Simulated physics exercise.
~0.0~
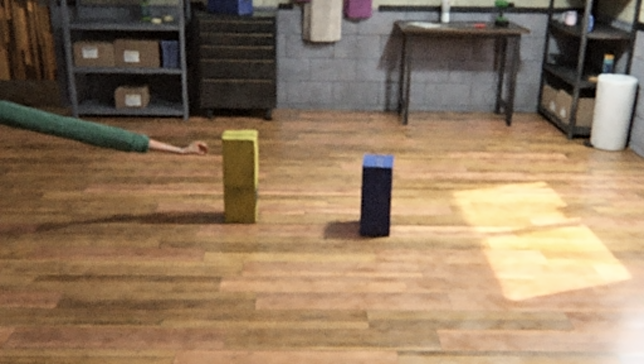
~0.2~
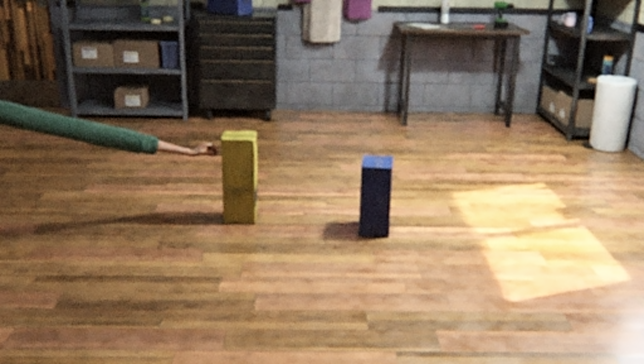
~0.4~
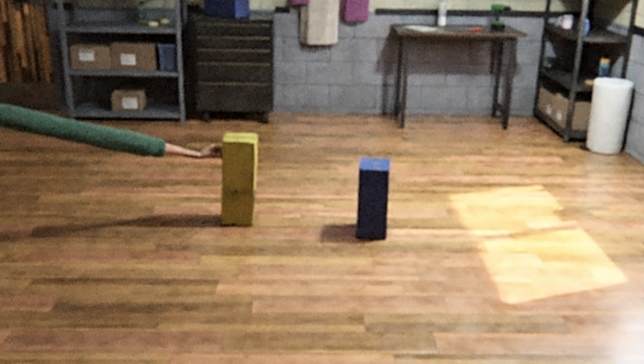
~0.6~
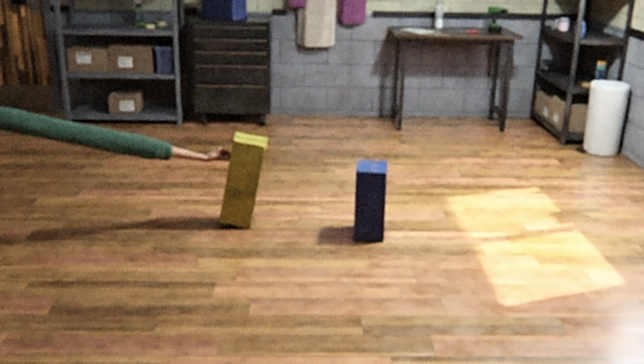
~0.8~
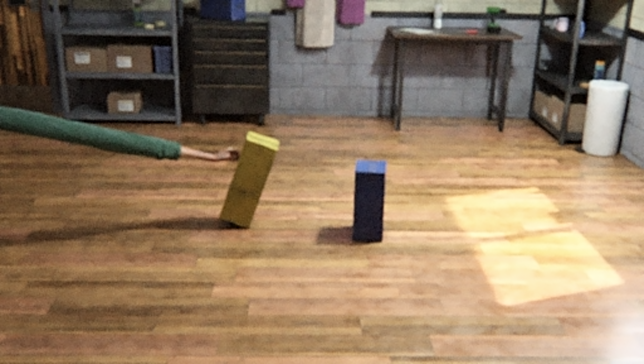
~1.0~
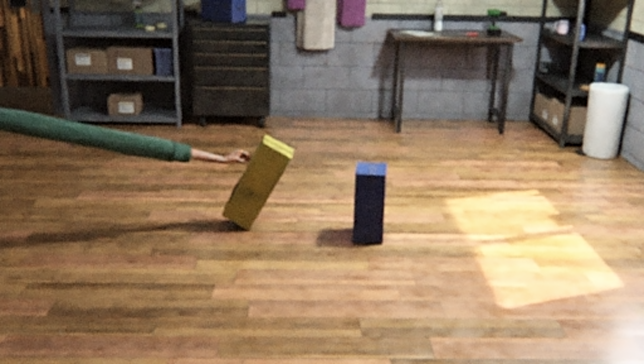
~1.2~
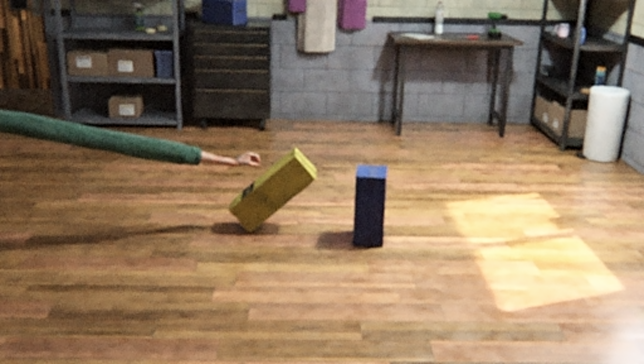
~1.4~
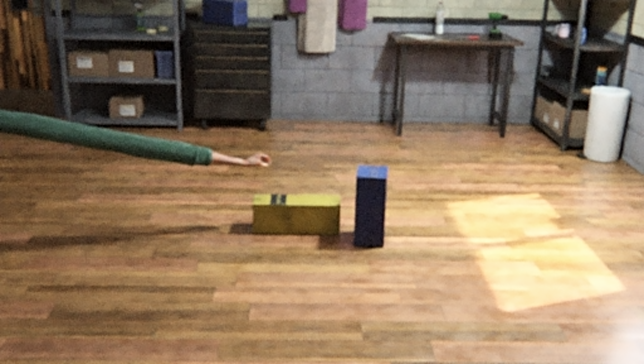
In a workshop with a wooden floor, an outstretched arm in a green sleeve pushed the top of an upright yellow box, which leaned further and further right until it toppled onto its side, ending up just left of a blue box that stayed standing.
